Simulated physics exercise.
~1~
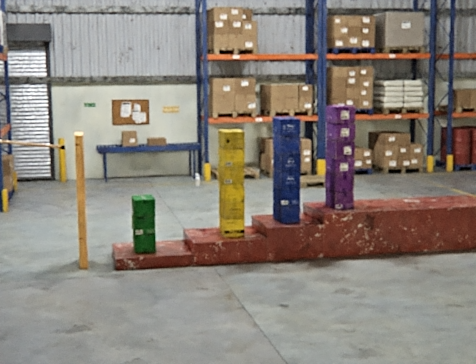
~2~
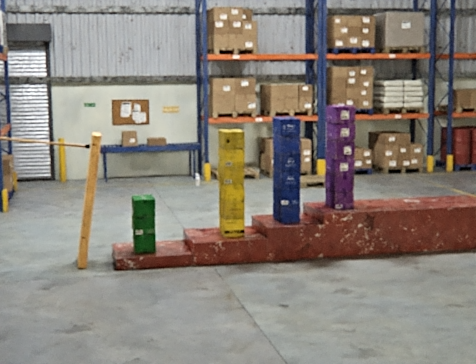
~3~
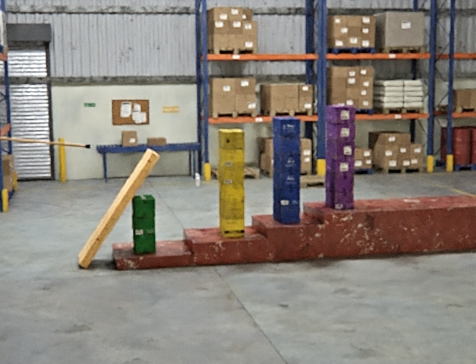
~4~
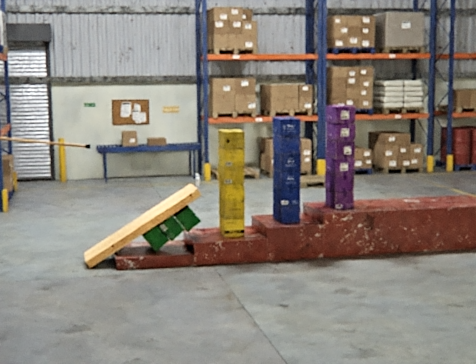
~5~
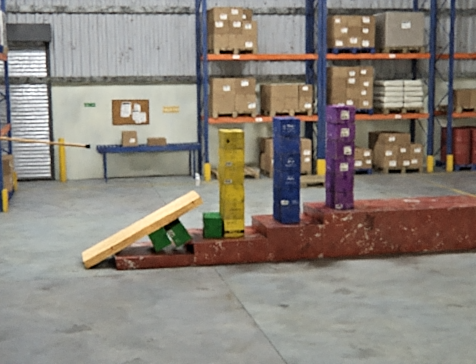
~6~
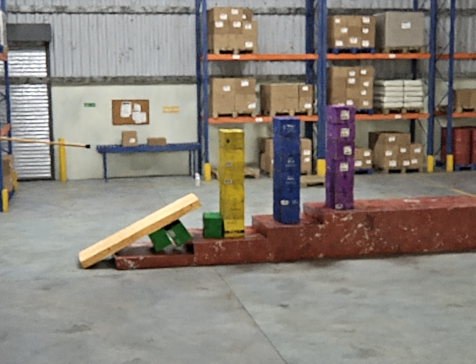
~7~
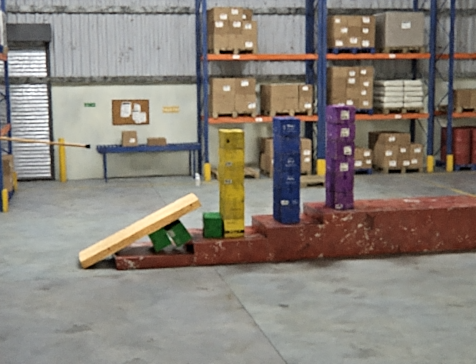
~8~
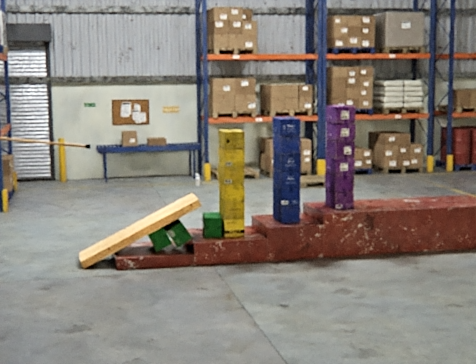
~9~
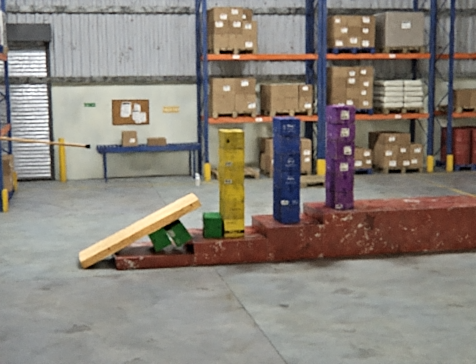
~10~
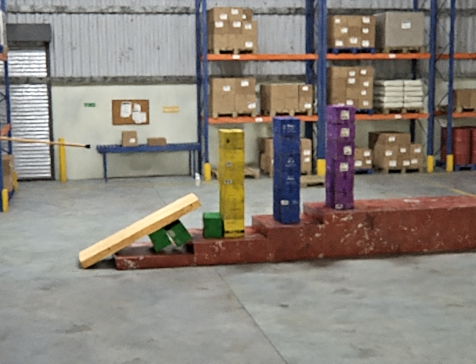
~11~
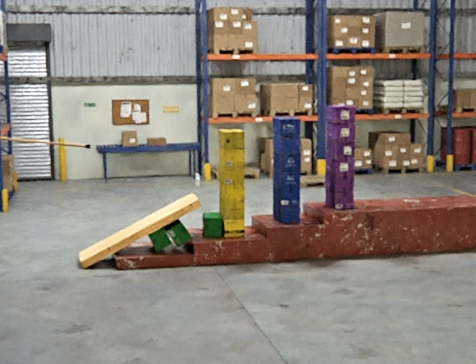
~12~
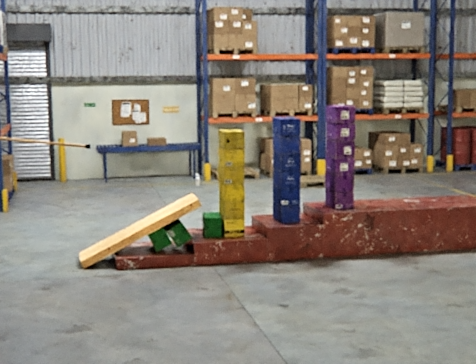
A pushed wooden board topples right onto the green stack, and the other three stay standing.
